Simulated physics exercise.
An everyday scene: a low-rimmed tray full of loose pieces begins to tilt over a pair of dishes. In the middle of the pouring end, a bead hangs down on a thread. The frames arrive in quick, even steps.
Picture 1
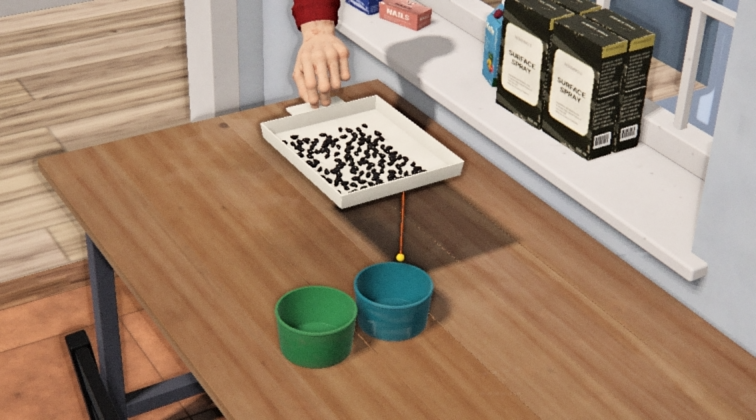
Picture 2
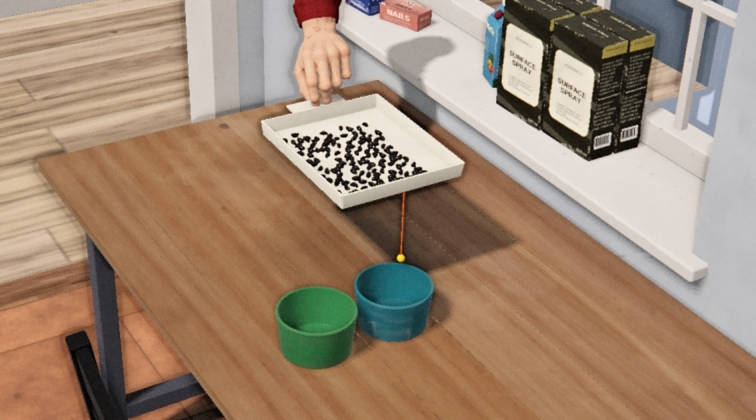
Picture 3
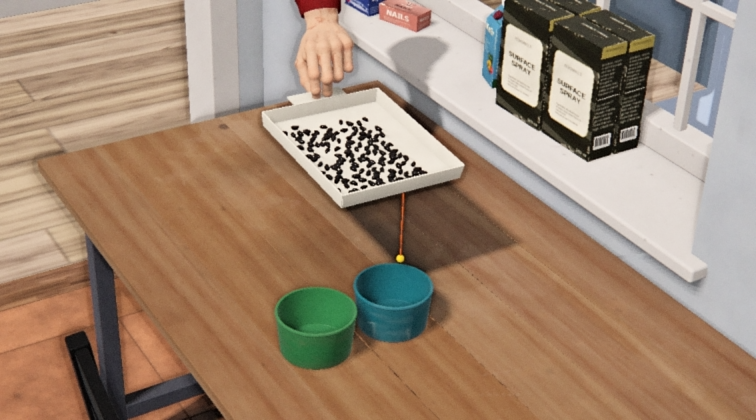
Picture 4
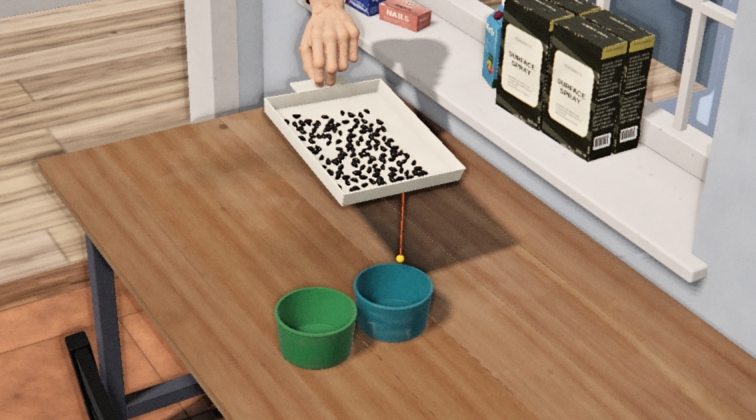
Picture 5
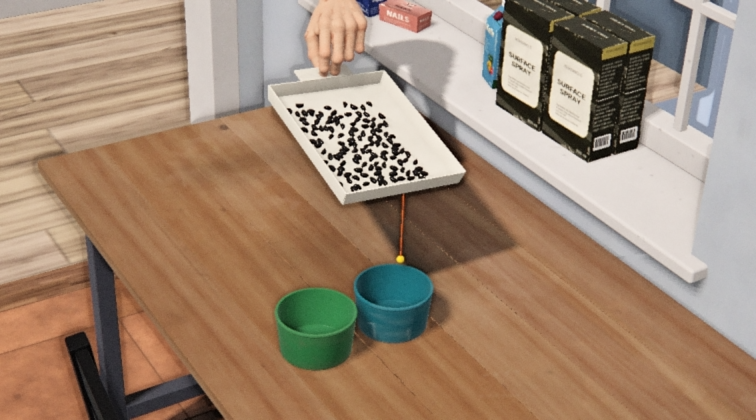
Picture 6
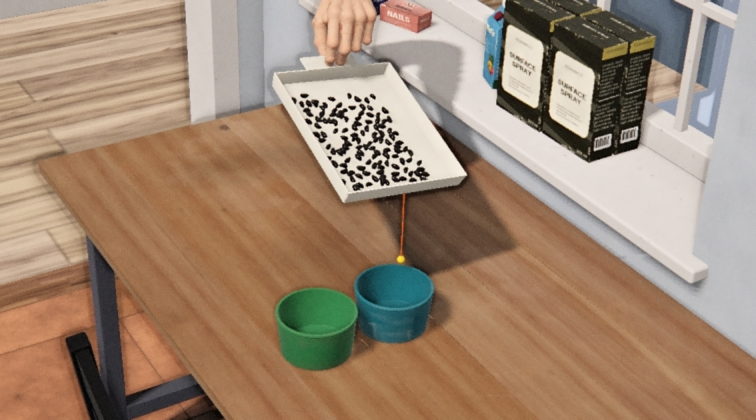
Above a wooden table, a hand raises the back of a tray of black beans.
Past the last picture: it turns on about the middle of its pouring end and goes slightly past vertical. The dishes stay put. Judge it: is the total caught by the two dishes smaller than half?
Yes.
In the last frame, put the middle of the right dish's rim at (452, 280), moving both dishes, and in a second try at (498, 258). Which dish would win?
In the first try it's the one on the right, and in the second it's the one on the left.
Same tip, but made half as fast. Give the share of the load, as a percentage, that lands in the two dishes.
I'd expect close to 10 per cent.
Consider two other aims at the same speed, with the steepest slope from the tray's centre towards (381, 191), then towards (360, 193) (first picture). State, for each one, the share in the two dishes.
Well, 70 percent for one and then 70 percent for the other.
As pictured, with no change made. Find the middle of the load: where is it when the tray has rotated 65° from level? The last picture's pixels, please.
Somewhere about (420, 169).
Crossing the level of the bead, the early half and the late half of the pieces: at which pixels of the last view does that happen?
First part (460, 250), rest (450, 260).
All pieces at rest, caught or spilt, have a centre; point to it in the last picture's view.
Centre at rest: Close to (456, 301).
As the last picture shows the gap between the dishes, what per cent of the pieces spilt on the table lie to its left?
Reading: Around 0 %.
Just after the last frame, tray tipped steeply; almost all on the tray; just a few in the air.
A moment on, tray tipped past a quarter turn; the larger part on the tray; about a tenth outside both; just a few in the air.
Further on, tray tipped past a quarter turn; roughly a quarter in the right dish; the larger part outside both.
When it is over, tray tipped past a quarter turn; not one in the left dish; roughly a quarter in the right dish; the larger part outside both.
